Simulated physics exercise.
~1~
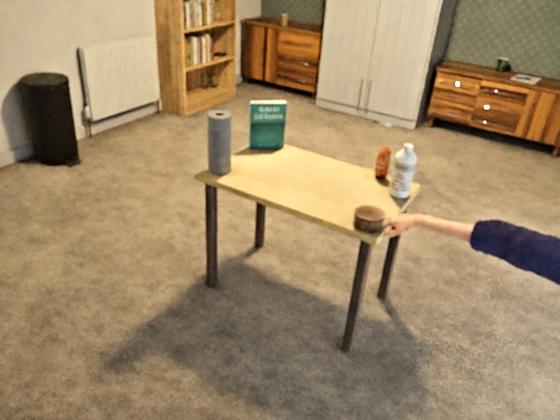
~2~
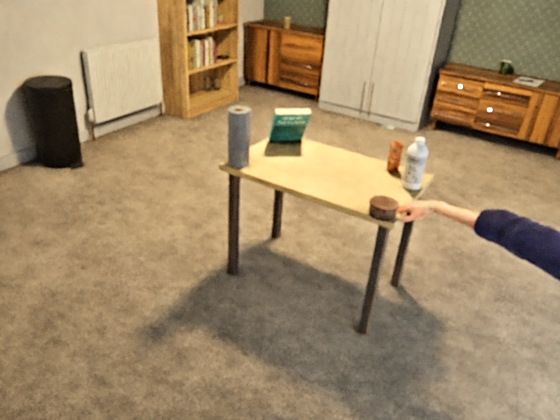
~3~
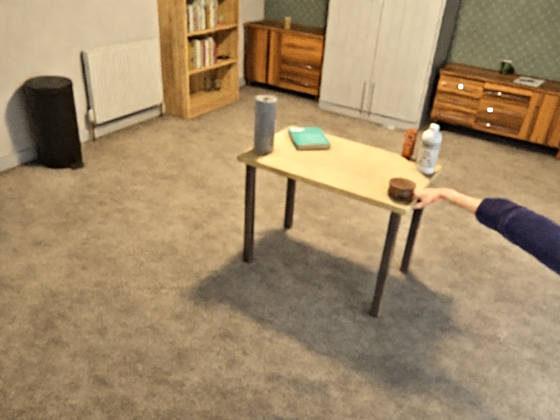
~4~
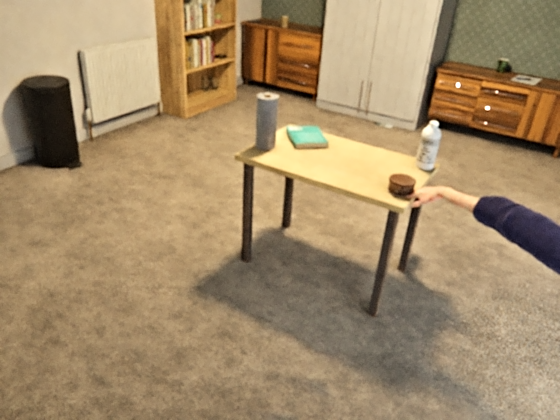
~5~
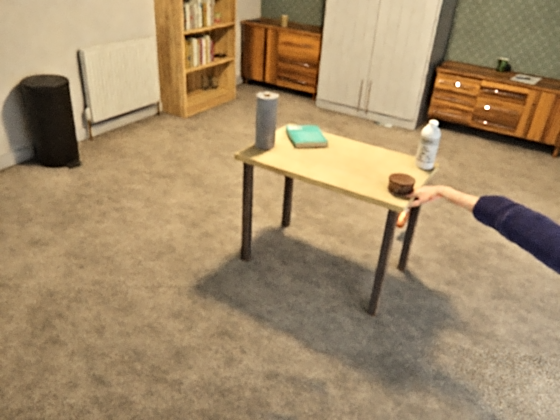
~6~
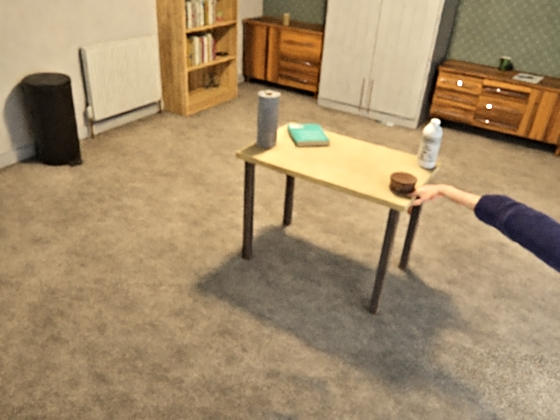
A hand shoving a side table away across carpet, toppling a turquoise book flat and sending an orange can off the edge.
